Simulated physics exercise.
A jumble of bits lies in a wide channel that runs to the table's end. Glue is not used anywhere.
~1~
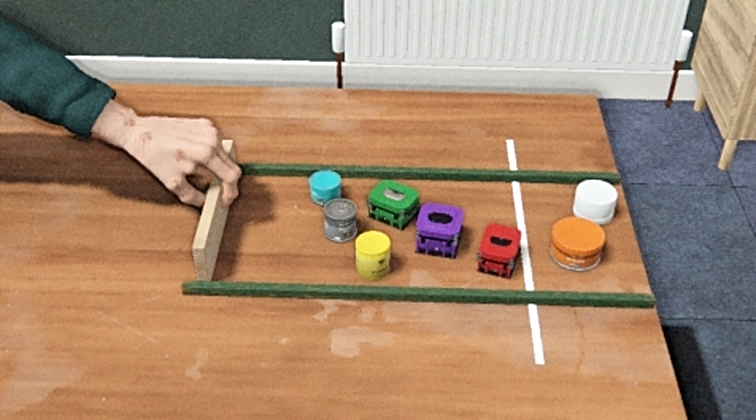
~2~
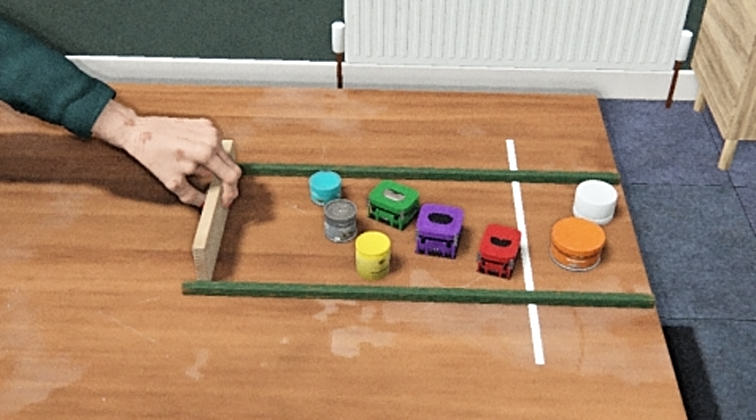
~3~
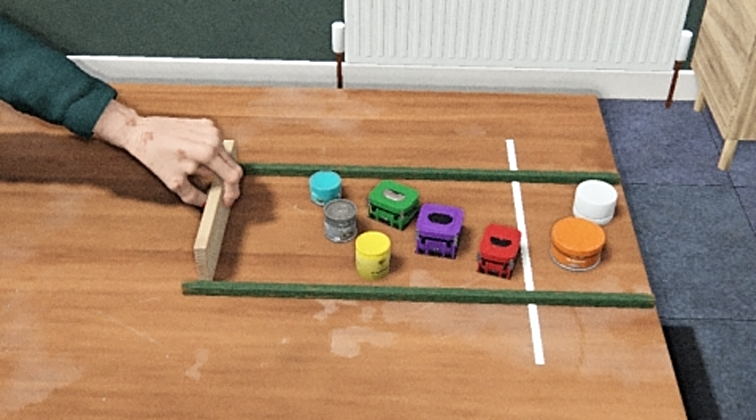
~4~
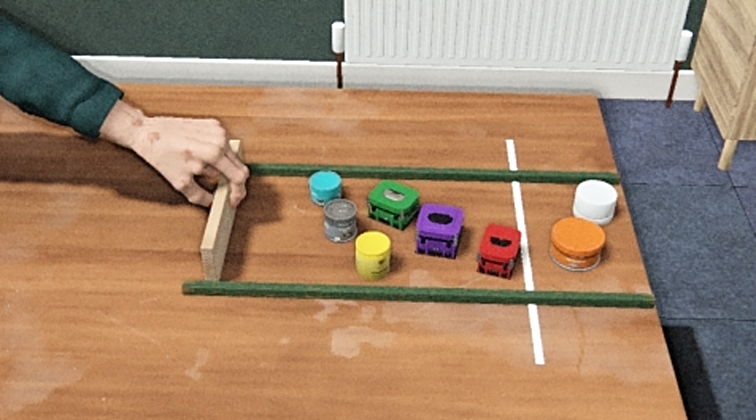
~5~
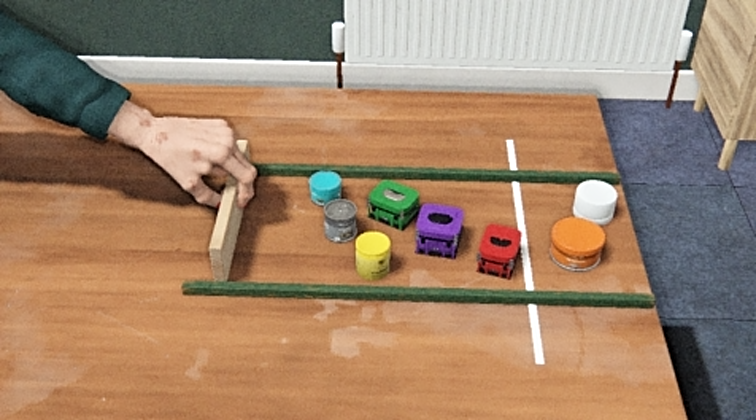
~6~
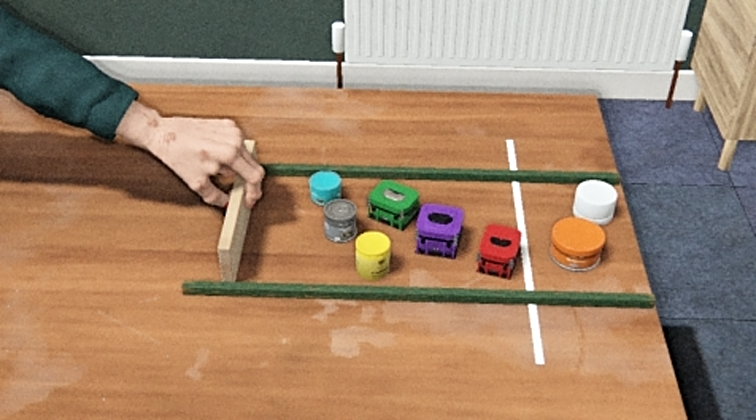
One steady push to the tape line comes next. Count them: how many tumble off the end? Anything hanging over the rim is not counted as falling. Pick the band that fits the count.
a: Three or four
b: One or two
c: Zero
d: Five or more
c.
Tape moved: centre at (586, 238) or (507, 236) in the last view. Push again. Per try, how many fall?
It comes to 3, then 0.
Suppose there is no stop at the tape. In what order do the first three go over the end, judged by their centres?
Orange pot, white lid, red case.
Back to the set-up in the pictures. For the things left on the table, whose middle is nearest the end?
Result - foremost is the orange pot.
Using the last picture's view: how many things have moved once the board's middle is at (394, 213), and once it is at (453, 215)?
That makes 5 at the first spot and 6 at the second.
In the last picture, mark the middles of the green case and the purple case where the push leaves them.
The green case comes to rest close to (551, 206), while the purple case rests close to (569, 244).
Soon after, none off yet; white lid at rest near (595, 203); orange pot at rest near (577, 245); red case at rest near (499, 252).
At rest, the number that fall off is zero.
